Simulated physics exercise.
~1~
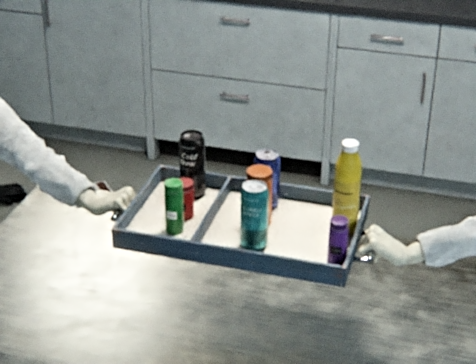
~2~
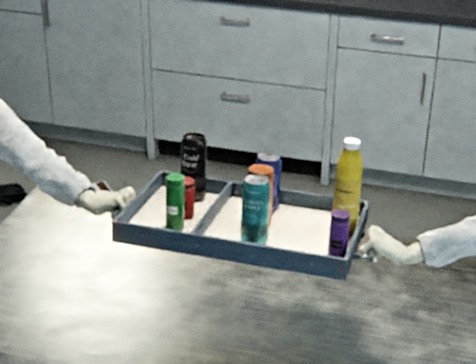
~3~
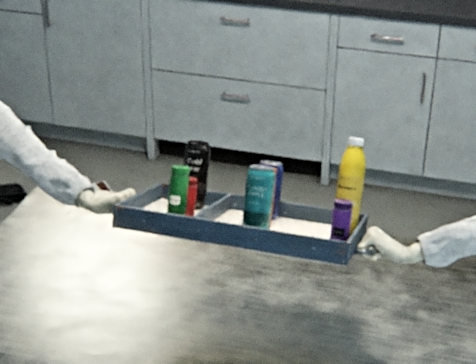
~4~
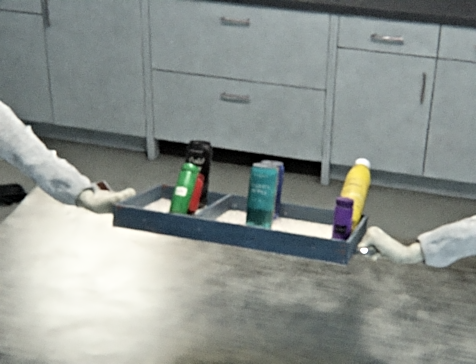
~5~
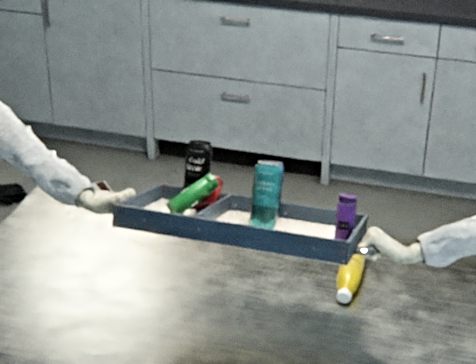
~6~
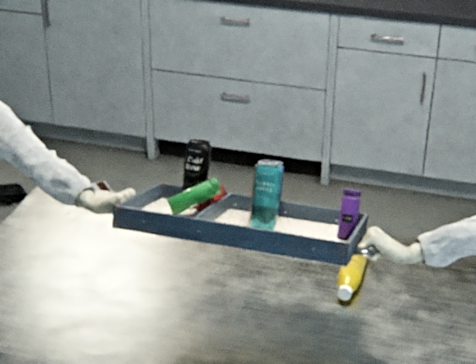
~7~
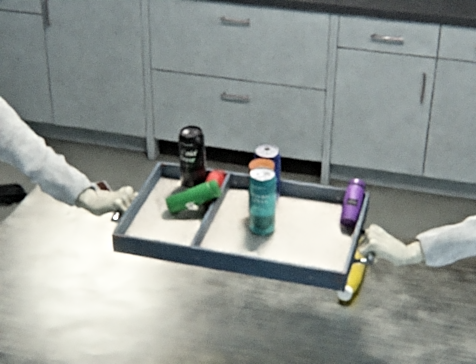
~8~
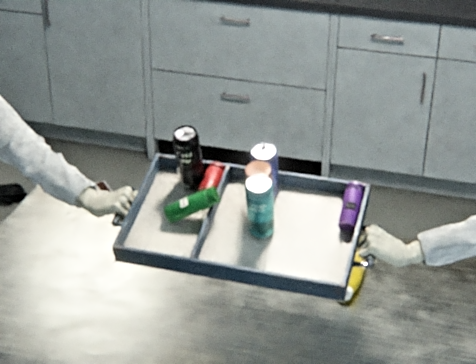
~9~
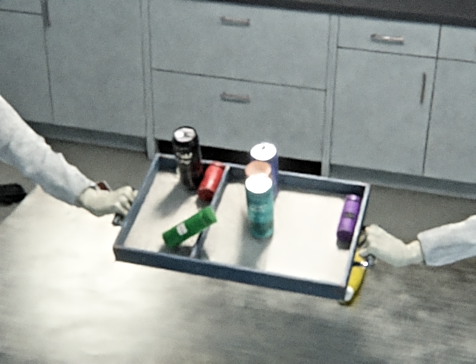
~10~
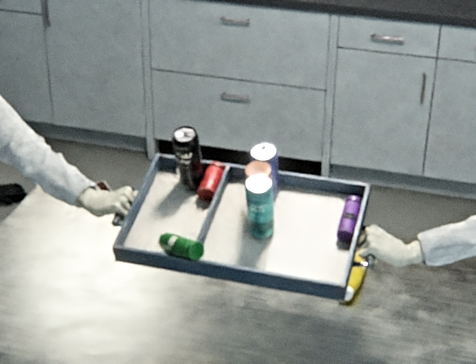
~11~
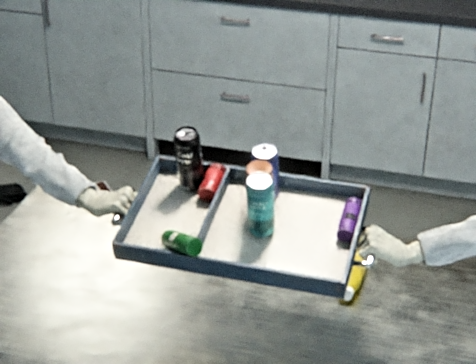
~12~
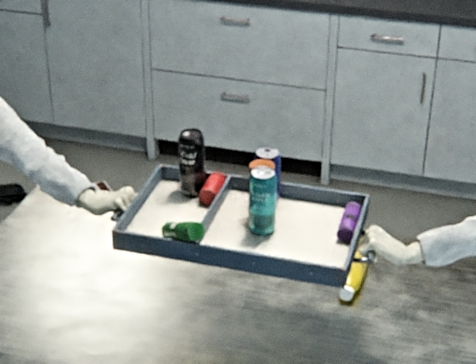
A dark-rimmed tray of colourful cans and bottles is held between two gloved hands above a grey table, seen from slightly above with pale cabinets behind. A black can, green and red containers stand left of the divider, with turquoise, orange and blue ones near the middle and yellow and purple at right. The hands tip the far edge down, and the yellow bottle topples off onto the table while the green and red ones fall over. The tray swings back, the purple one drops onto its side, and the near edge dips, sending the green one toward the front rim. Finally the tray levels, with the turquoise, black, orange and blue containers still upright.
